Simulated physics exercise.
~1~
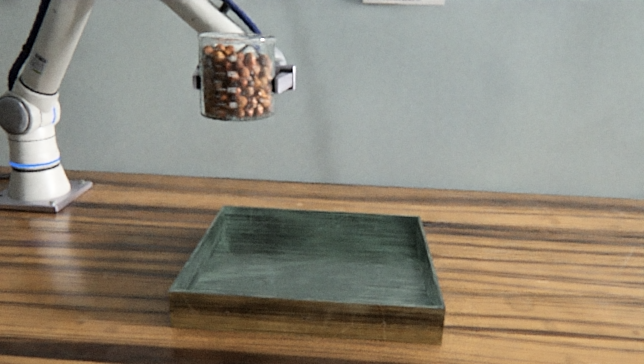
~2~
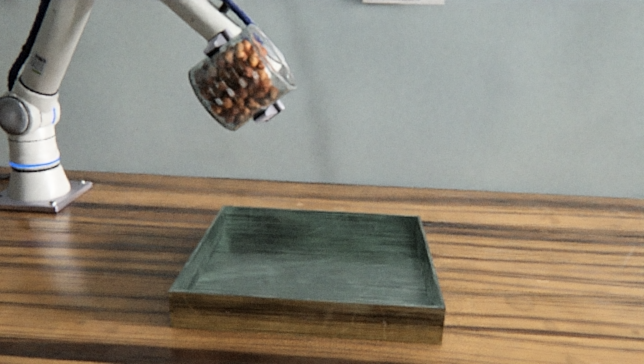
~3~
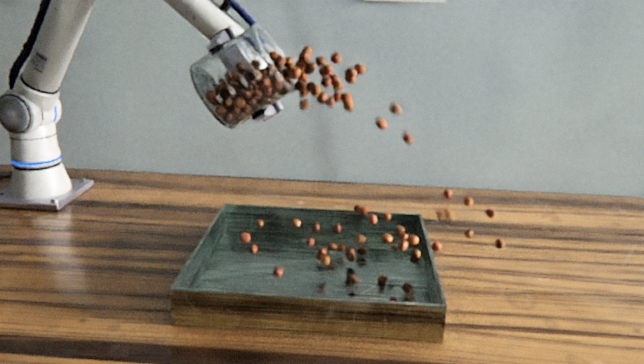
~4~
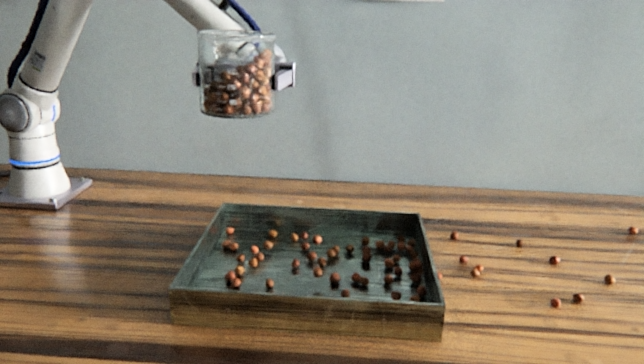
A white robot arm at the left holds a clear cup of reddish-brown hazelnuts above a dark-striped wooden table, seen from the front and slightly above against a grey wall. Below and to the right sits a shallow, dark green tray, empty at first. The arm tips the cup to the right, and the nuts slide toward its rim. A stream of them flies out, many dropping into the tray while others sail past its right side. The cup then swings back upright, still holding most of its nuts, with others scattered across the tray and several lying on the table to the right.
